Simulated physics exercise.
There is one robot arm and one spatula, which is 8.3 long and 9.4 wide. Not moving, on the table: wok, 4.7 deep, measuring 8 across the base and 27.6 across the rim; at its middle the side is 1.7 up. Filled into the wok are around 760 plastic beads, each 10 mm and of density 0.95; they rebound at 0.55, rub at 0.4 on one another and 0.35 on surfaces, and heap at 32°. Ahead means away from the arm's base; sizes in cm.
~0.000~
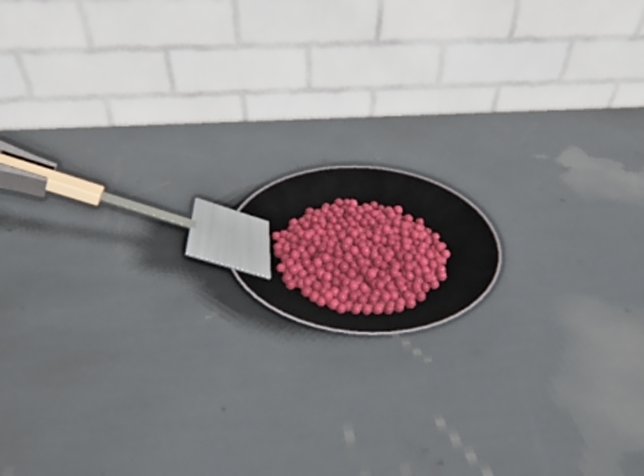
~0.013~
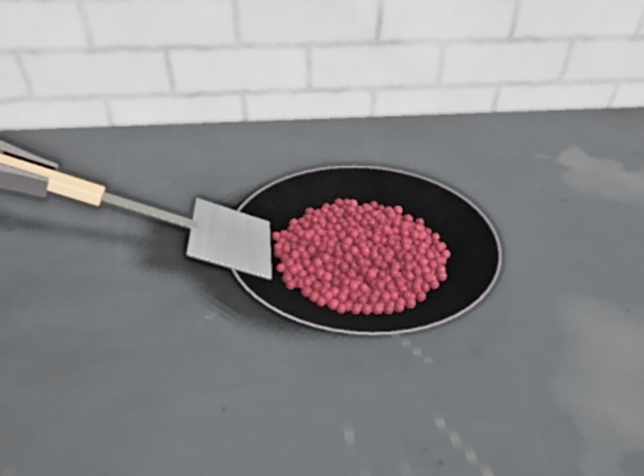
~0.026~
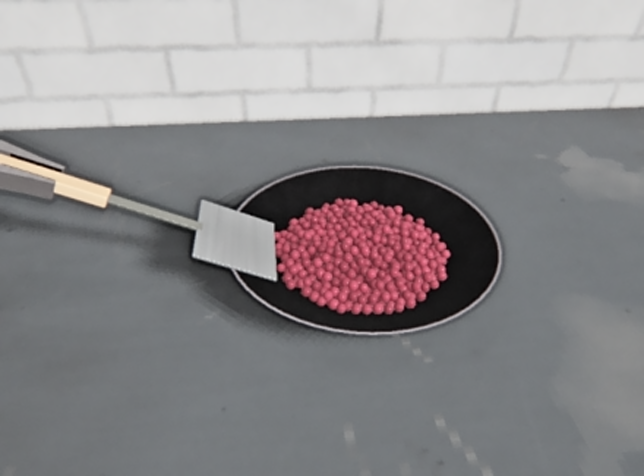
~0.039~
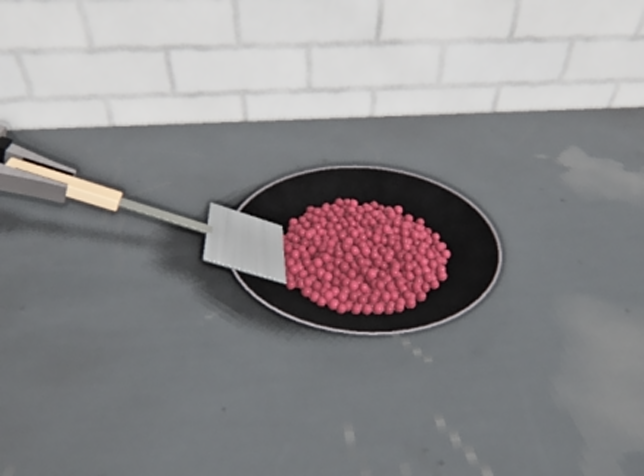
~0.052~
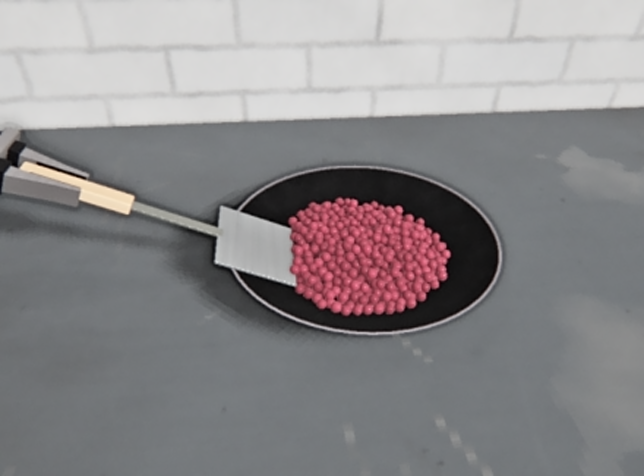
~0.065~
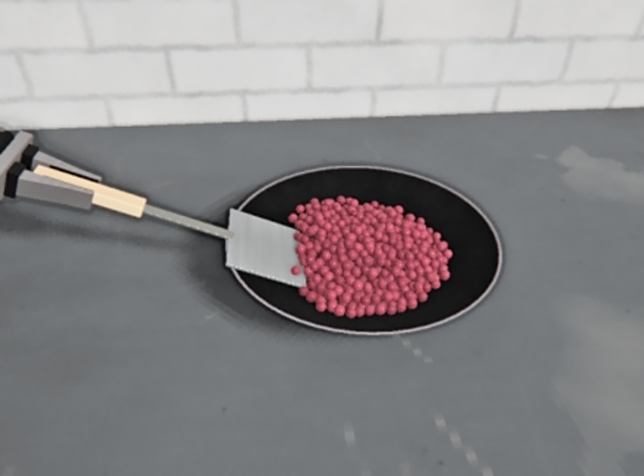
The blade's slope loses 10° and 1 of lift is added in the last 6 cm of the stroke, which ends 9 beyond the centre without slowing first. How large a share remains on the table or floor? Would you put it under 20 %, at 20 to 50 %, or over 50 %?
I would say 20 to 50 %.
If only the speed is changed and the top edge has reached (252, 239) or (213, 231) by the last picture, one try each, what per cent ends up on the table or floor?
Try one roughly 55 per cent; try two roughly 20 per cent.
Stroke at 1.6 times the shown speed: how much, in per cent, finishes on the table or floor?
Near 55 in a hundred.
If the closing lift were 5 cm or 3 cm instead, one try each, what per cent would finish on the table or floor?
Roughly 30 % and then 35 %.
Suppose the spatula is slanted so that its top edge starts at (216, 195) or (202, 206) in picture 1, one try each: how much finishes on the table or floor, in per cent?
I'd say near 40 per cent for the first and near 35 per cent for the second.
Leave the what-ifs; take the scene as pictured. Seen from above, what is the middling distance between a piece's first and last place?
Around 11 cm, measured level.
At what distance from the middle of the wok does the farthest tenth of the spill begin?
Around 40 centimetres from the centre.
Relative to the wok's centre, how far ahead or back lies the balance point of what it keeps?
Offset forward: Around 4.5 cm.
After 0.14 s, sloping 26°, highest piece 7 above the table; 763 in the wok.
After 0.21 s, sloping 23°, highest piece 6 above the table; 763 in the wok.
After 0.44 s, sloping 16°, highest piece 7 above the table; 510 in the wok, 238 on the table or floor, 15 on the blade or in flight.
After 1.49 s, sloping 16°, highest piece 6 above the table; 502 in the wok, 261 on the table or floor.
In the end, 502 in the wok, 261 on the table or floor. That is 34 % on the table or floor.
